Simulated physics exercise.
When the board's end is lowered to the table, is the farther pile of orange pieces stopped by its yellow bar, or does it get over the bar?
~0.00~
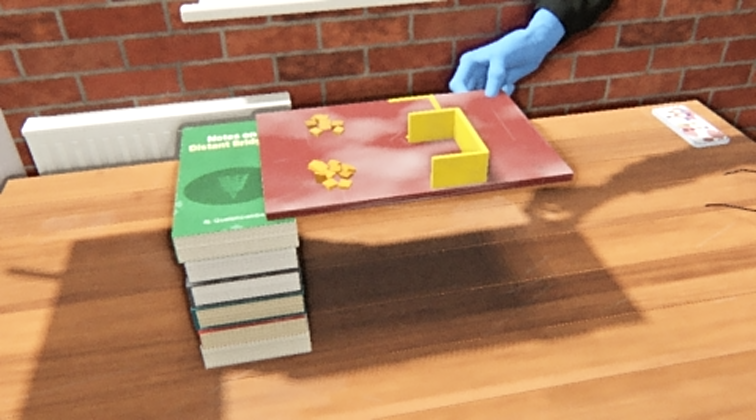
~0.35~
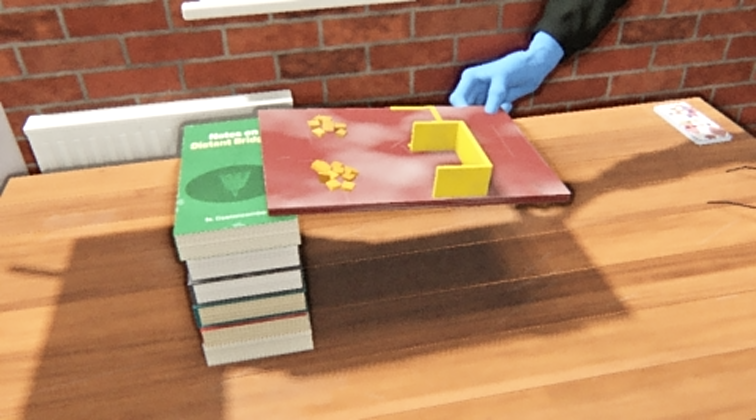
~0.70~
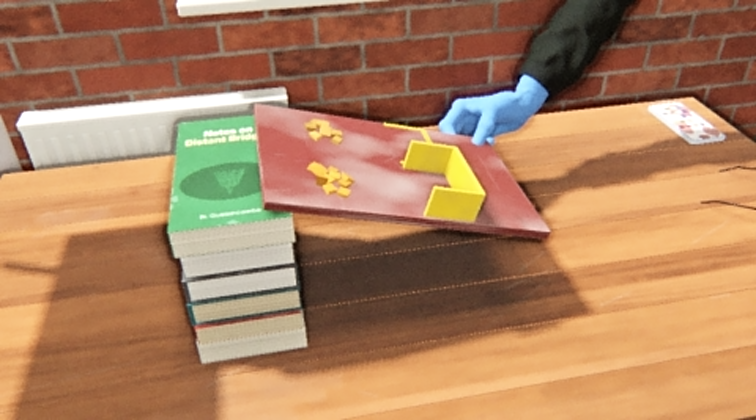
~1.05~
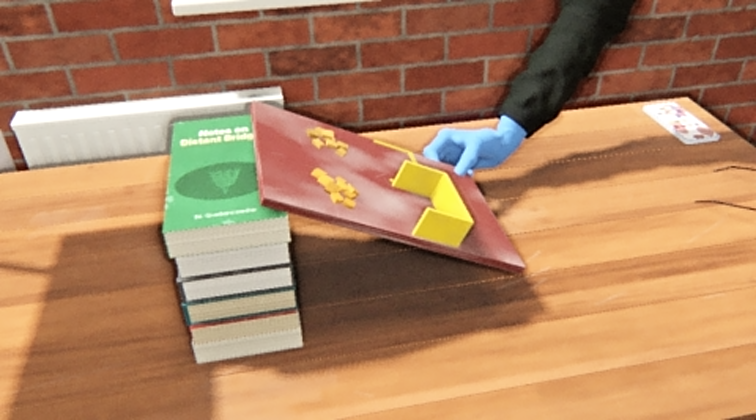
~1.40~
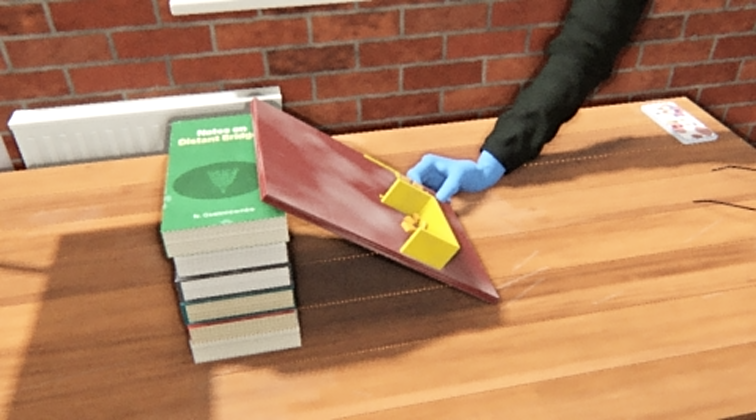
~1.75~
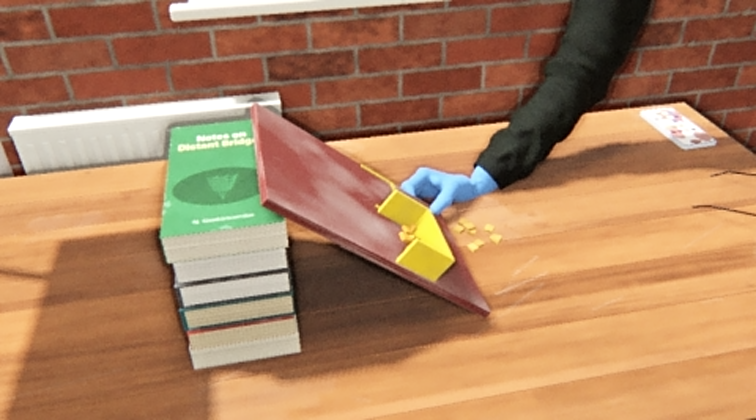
The farther pile gets over its low bar and ends up on the table, while the nearer pile is stopped by its own bar.
